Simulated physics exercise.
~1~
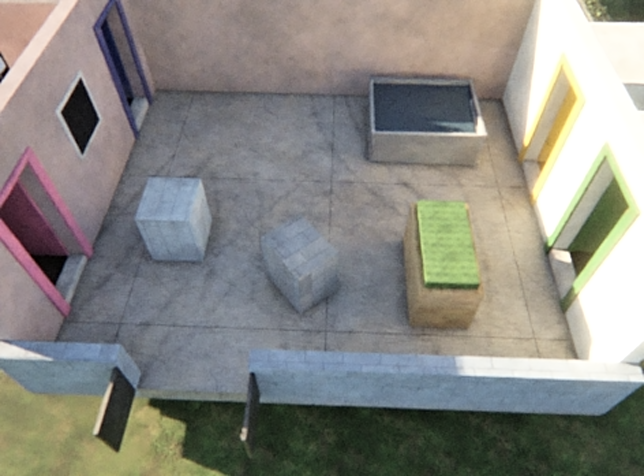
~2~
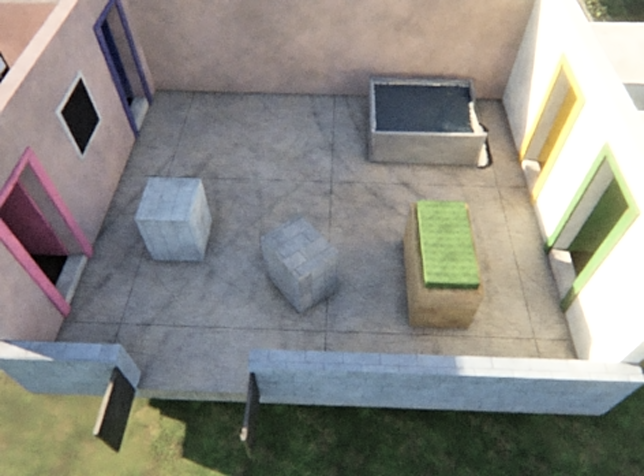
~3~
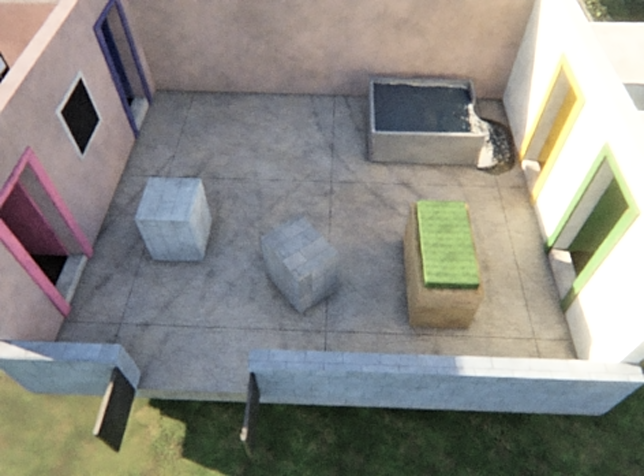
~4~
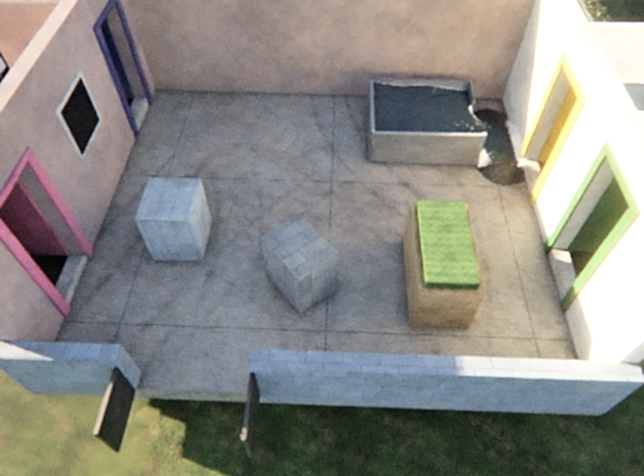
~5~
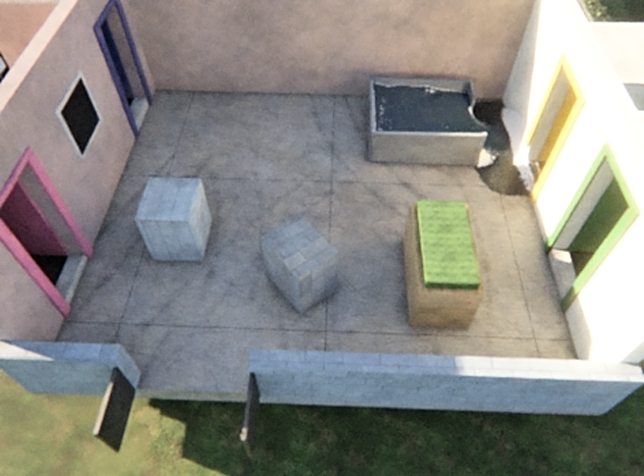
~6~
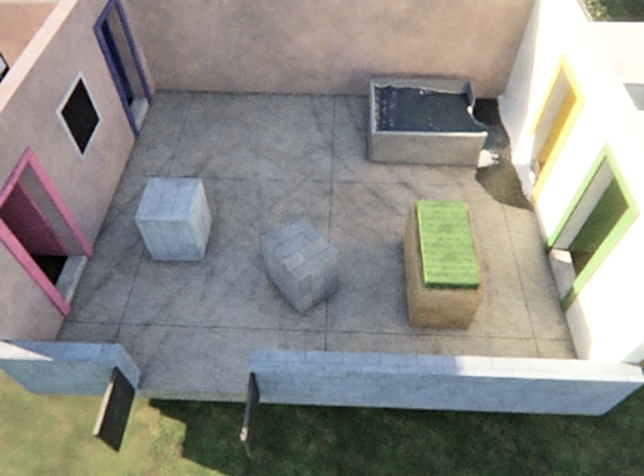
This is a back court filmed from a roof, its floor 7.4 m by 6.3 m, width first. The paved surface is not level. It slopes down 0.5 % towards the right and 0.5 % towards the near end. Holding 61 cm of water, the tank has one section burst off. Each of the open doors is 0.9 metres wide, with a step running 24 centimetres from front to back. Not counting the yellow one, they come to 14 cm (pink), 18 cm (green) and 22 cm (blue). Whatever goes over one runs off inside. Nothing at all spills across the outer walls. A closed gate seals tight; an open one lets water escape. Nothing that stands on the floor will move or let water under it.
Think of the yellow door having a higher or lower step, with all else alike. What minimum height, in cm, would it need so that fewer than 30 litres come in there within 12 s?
About 24 cm.
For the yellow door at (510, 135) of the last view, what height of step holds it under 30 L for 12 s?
Around 36 cm would do it.
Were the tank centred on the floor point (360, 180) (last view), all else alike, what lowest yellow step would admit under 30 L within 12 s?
Minimum: Approx. 25 cm.
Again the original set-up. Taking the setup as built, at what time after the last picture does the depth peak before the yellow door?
0.6 s.
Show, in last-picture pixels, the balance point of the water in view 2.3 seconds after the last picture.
My guess is close to (451, 166).
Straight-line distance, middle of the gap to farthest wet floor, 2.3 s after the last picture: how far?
It gets close to 5.2 metres out.
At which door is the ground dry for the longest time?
The answer is the pink door.
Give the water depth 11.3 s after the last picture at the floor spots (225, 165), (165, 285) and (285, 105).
Some 2, 5 and 1 cm.
Then, 0.7 s after the last picture water covers 10 % of the floor, deepest (46 cm) near (508, 150); 25 cm at the yellow door, 28 litres in over its 13 cm step.
Then, 2.3 s after the last picture water covers 30 % of the floor, deepest (28 cm) near (504, 104); 17 cm at the yellow door, 99 litres in over its 13 cm step.
Then, 11.3 s after the last picture water covers 90 % of the floor, deepest (9 cm) near (574, 388); 5 cm at the yellow door, 112 litres in over its 13 cm step.
At the yellow door as built, the water peaked near 25 cm, 0.7 s after the last picture.
Run again over the same 12 s with other heights there, 54 litres in over 19.5 cm, 19 litres over 26.5 cm. The limit of 30 litres is kept from about 24 cm up.
